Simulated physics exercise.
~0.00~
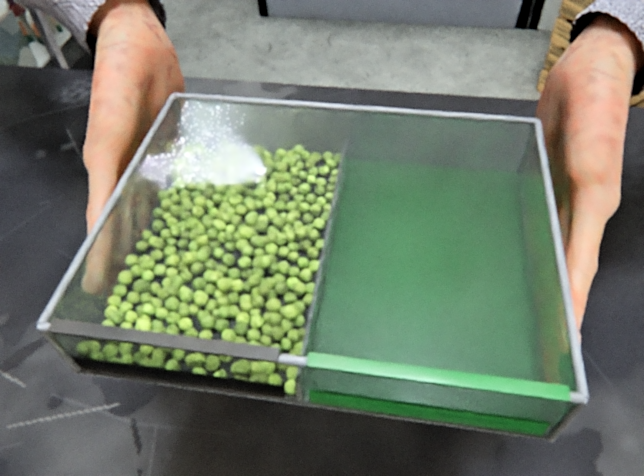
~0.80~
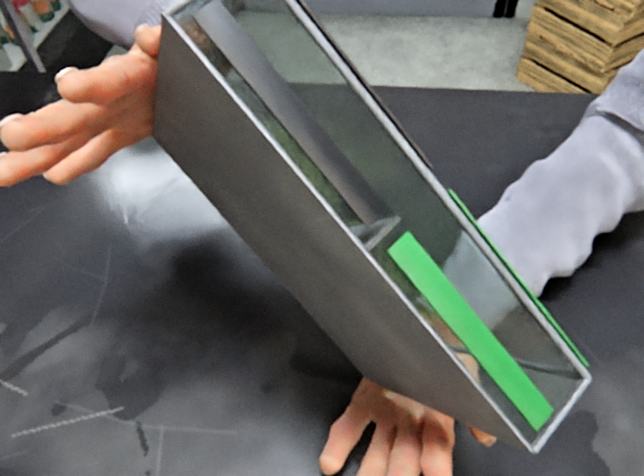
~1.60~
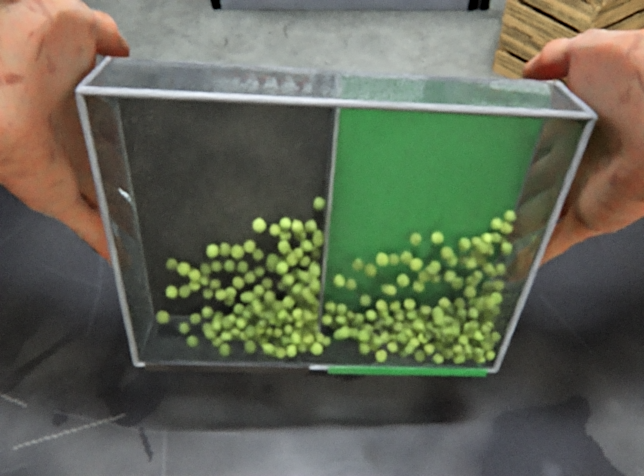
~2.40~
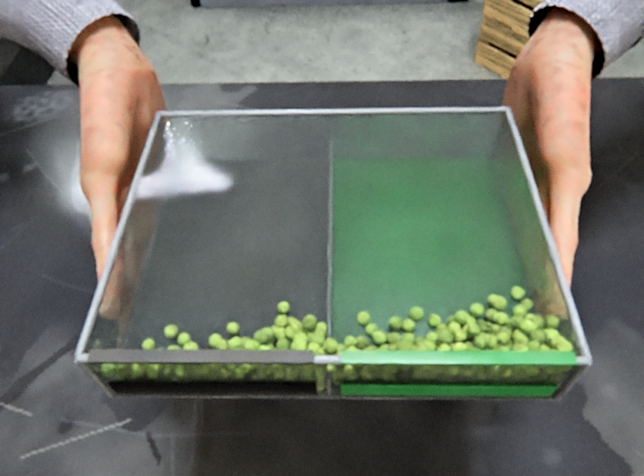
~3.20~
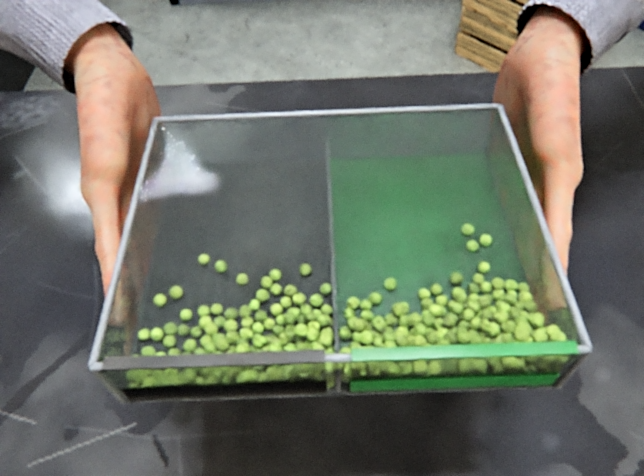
Green peas in a lidded, divided box spread from the left compartment into both as two hands tip it steeply and level it.
